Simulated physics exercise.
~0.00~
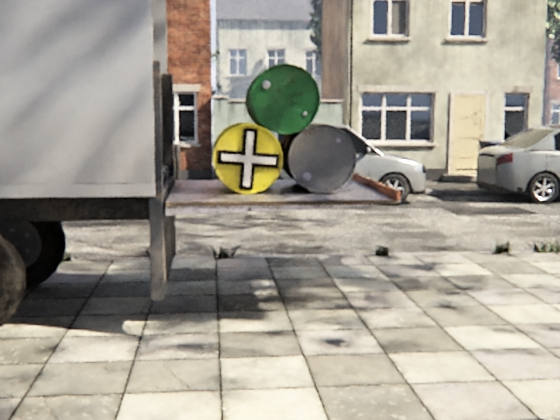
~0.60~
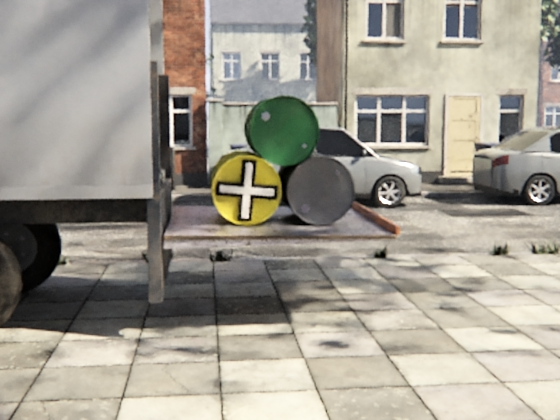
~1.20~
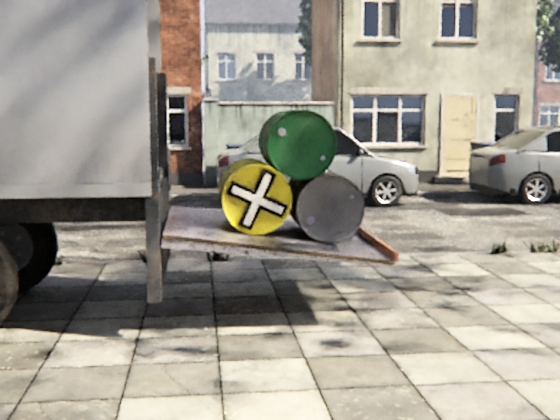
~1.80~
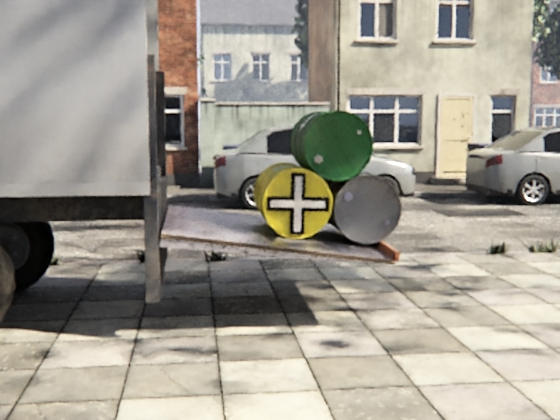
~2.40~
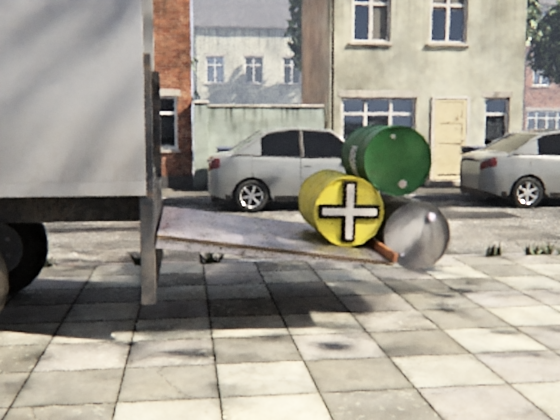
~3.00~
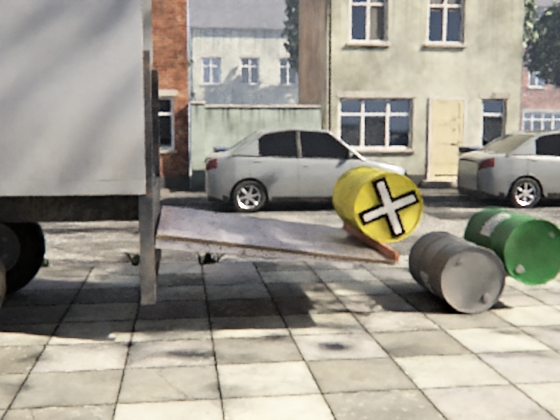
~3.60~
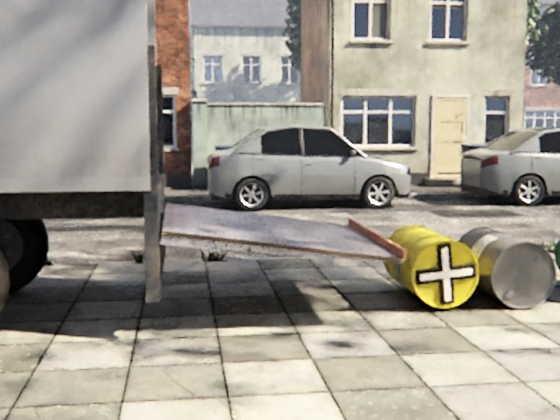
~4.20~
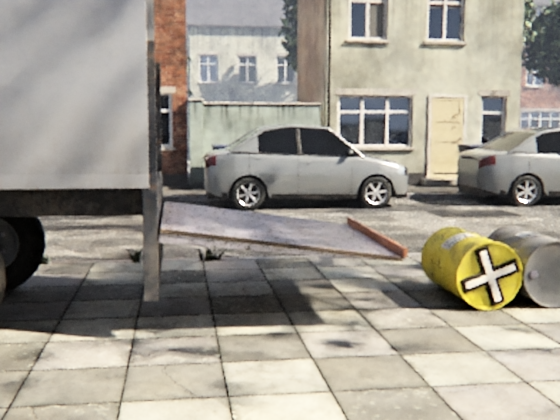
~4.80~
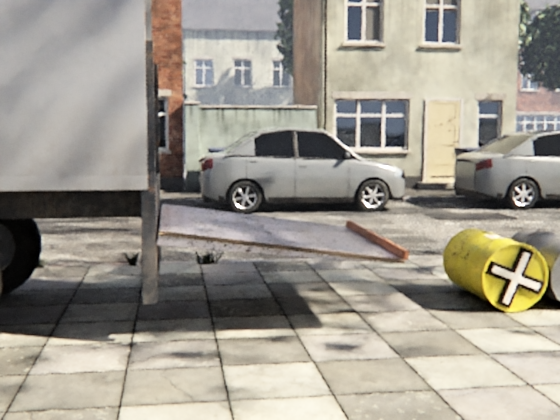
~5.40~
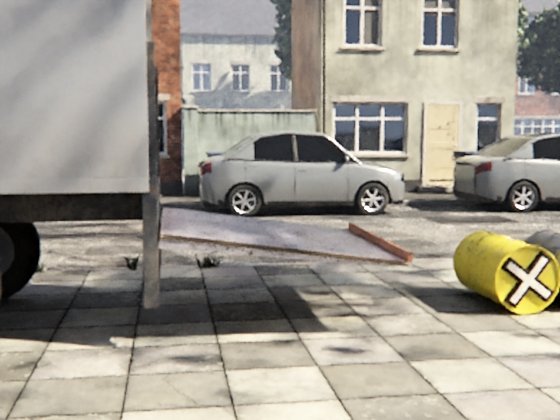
A lorry's tail platform tips, and three stacked drums roll right onto the pavement.
